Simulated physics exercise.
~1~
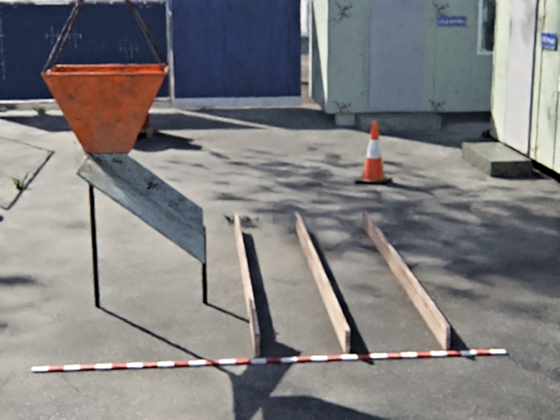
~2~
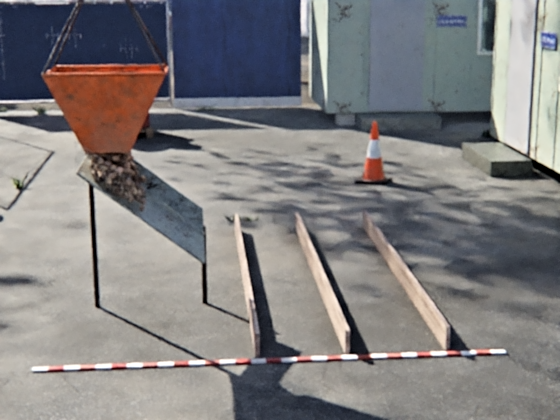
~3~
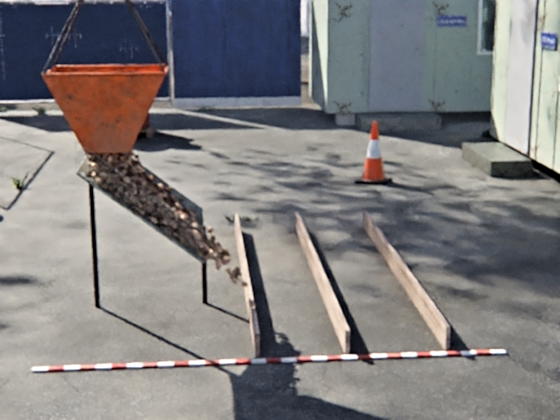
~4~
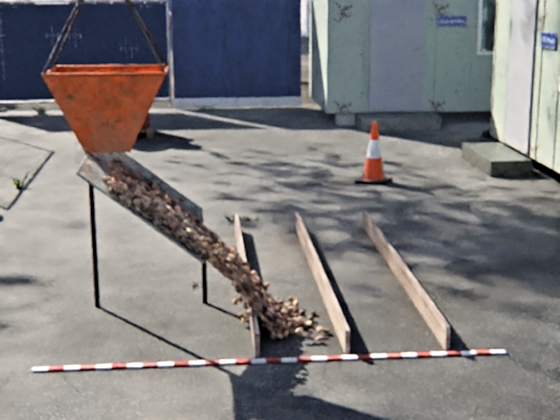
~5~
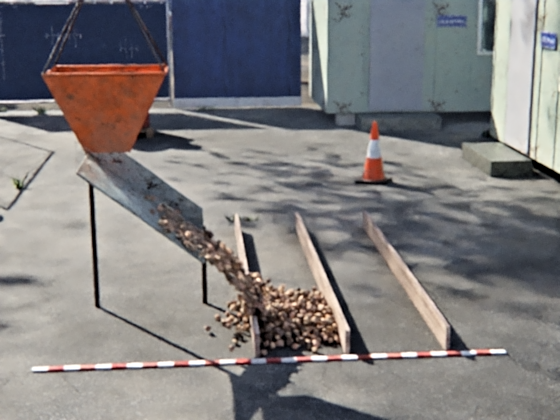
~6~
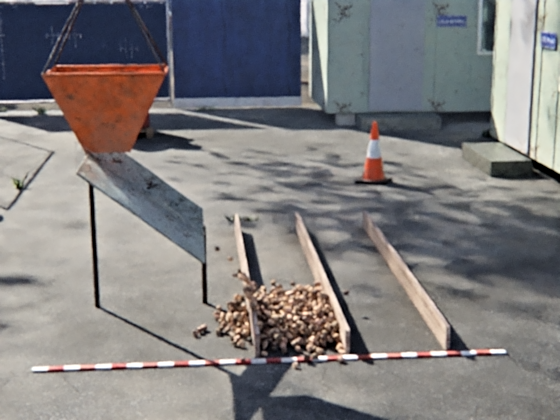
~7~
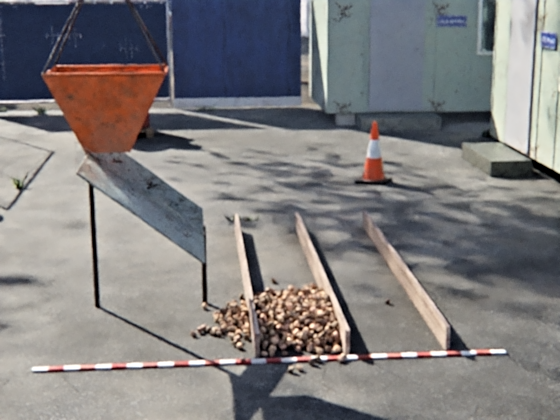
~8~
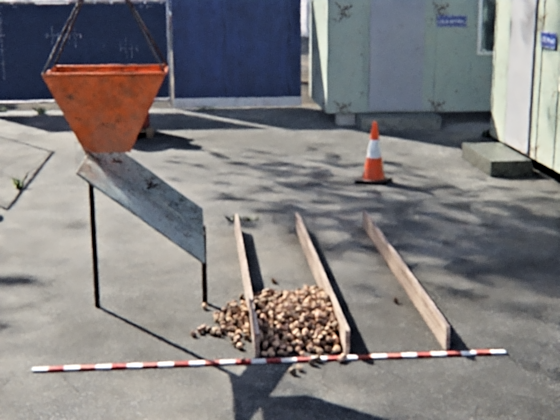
An orange skip hung still above a sloping steel sheet as brown stones poured out of its bottom, slid down to the right and tumbled off, settling mostly between the left and middle planks, with a few left of the planks and the right bay empty.
